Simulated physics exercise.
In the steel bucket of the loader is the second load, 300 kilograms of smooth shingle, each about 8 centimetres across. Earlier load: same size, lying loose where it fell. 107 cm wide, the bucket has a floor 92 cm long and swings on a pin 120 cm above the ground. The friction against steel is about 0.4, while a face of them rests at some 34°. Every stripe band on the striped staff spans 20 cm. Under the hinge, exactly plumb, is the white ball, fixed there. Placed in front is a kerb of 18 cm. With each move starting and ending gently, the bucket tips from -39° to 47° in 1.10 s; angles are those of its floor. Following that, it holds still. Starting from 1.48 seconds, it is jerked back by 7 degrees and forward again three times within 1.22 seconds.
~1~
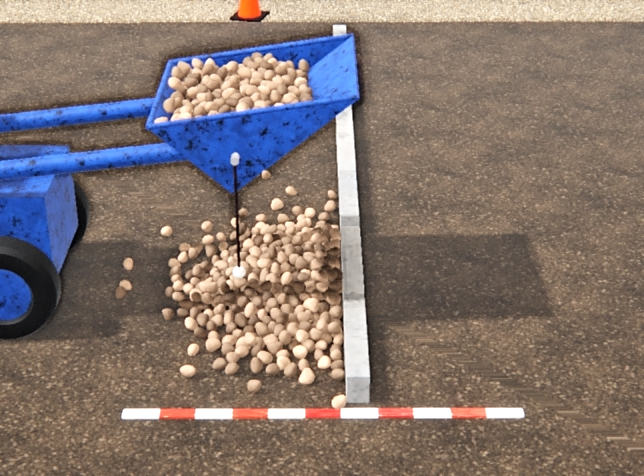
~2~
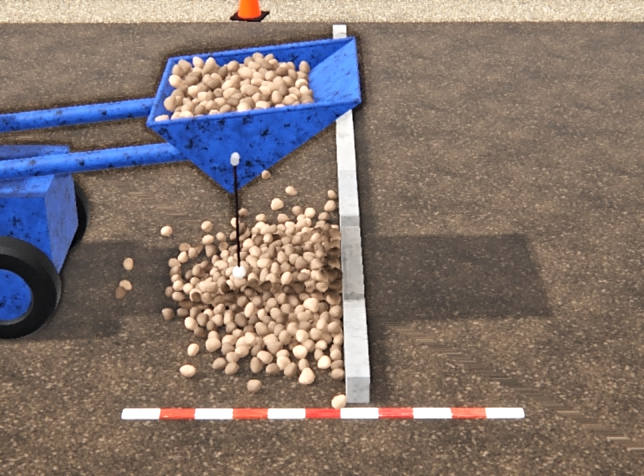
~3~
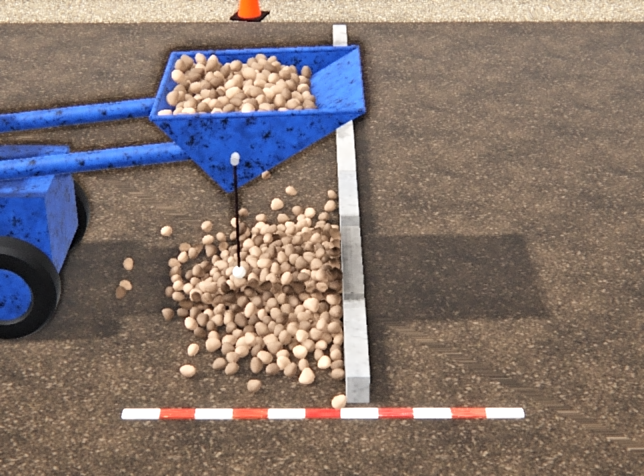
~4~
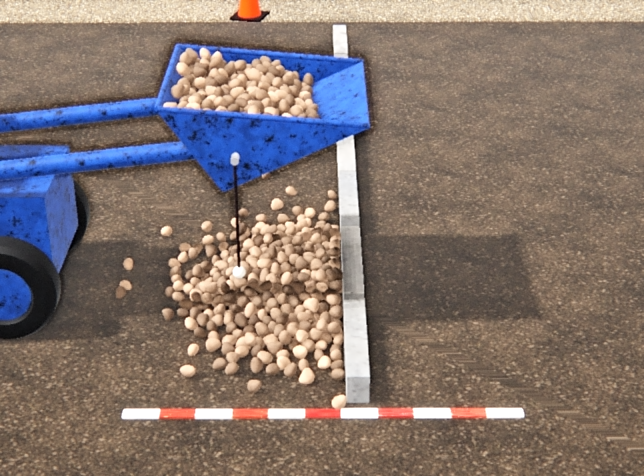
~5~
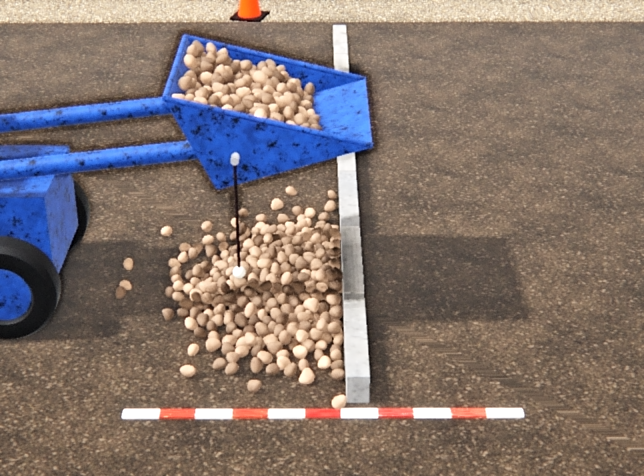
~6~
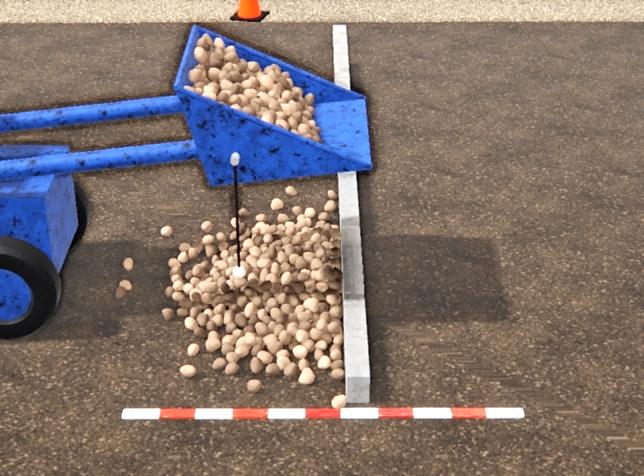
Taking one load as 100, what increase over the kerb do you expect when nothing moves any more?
65 out of 100.
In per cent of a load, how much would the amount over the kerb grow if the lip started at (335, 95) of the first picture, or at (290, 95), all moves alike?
The first would add around 45 per cent, the second around 15 per cent.
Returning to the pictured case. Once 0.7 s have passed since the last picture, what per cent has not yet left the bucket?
Around 45 in a hundred.
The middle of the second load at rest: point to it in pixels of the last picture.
Roughly pixel (402, 288) in the last view.
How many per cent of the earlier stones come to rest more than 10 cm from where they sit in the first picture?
I'd put it at about 0 per cent.
Then, 0.4 s after the last picture the floor is at 33°; in per cent of one load, 100 in the bucket, 100 on this side of the kerb; the foremost stones are at (336, 271).
Then, 0.7 s after the last picture the floor is at 47°; in per cent of one load, 45 in the bucket, 145 on this side of the kerb, 11 over the kerb; the foremost stones are at (399, 291).
Then, 2.7 s after the last picture the floor is at 47°; in per cent of one load, 0 in the bucket, 135 on this side of the kerb, 65 over the kerb; the foremost stones are past the picture's edge.
Then, 5.3 s after the last picture the floor is at 47°; in per cent of one load, 0 in the bucket, 135 on this side of the kerb, 65 over the kerb; the foremost stones are past the picture's edge. Net gain over the kerb, 65.
